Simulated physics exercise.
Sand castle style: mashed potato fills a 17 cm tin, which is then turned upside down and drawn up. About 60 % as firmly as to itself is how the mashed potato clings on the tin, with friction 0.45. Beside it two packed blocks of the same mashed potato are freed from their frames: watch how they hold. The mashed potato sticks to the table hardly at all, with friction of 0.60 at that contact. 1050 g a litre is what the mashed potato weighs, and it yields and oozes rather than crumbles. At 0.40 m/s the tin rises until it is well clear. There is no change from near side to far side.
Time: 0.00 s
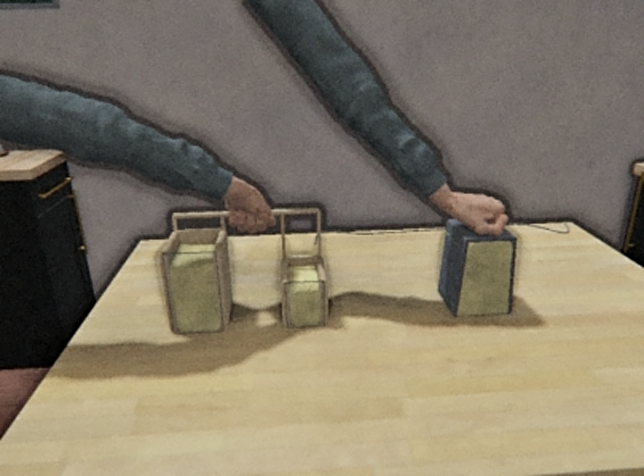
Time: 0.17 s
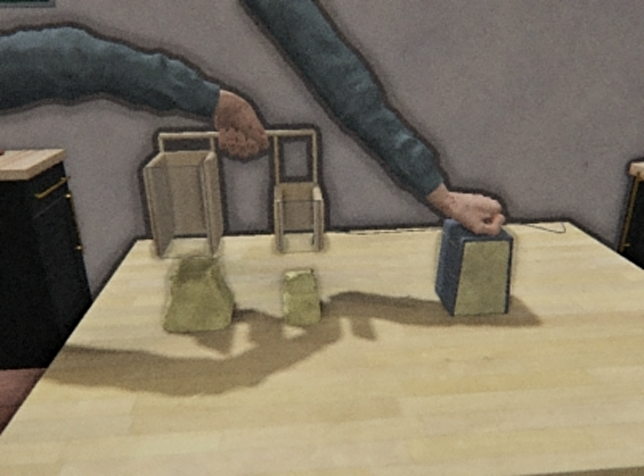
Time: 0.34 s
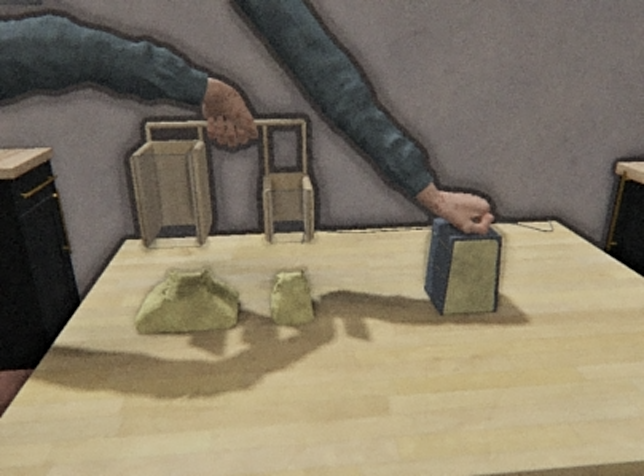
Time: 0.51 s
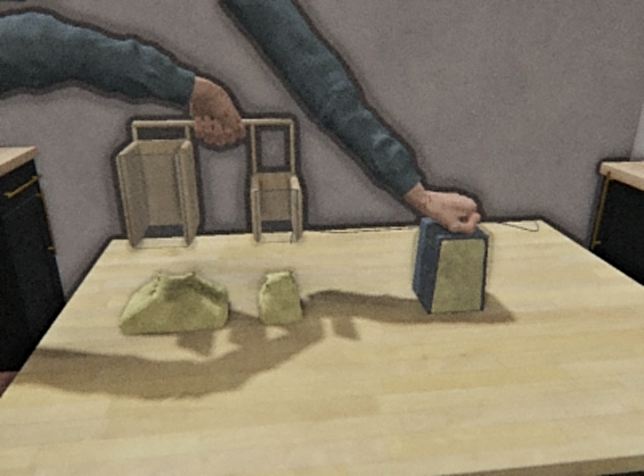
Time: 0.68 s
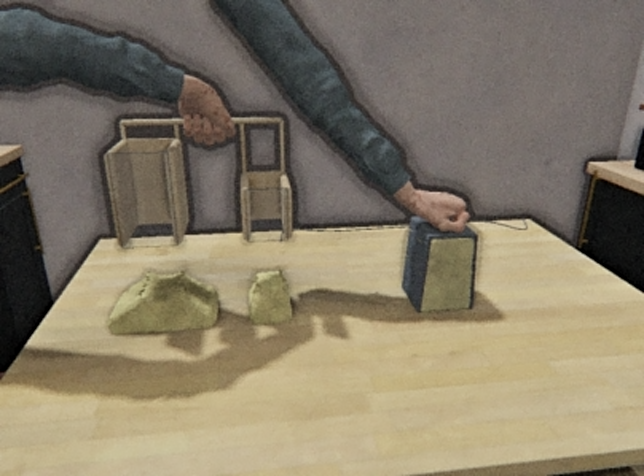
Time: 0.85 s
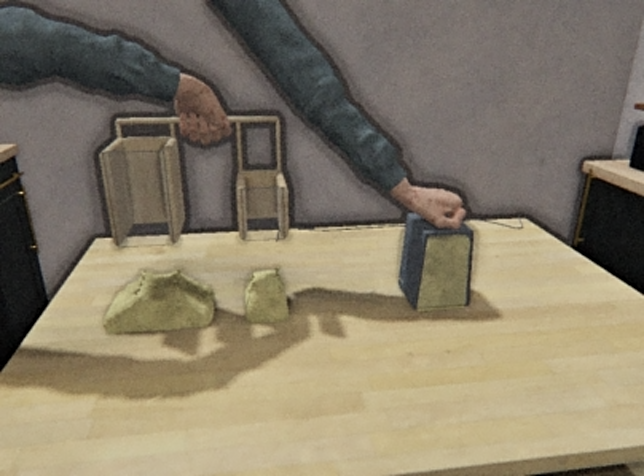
On a wooden table, one hand lifted a pair of joined wooden moulds off two yellowish blocks, which sagged, the left one spreading wide, while another hand stayed on a dark tin at right.
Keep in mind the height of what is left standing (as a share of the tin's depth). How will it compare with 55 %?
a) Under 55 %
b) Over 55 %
Option a: Under 55 %.
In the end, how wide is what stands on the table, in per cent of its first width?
I'd put it at some 240 %.
By 1.09 s, the tin is up by 9.6 cm.
By 1.37 s, the tin is up by 21 cm; what stands on the table is 49 % of the tin's depth.
By 1.65 s, the tin is up by 29 cm; what stands on the table is 46 % of the tin's depth.
By 1.94 s, the tin is up by 29 cm; what stands on the table is 46 % of the tin's depth.
By 2.04 s, at the end, the tin is up by 29 cm; what stands on the table is 46 % of the tin's depth.
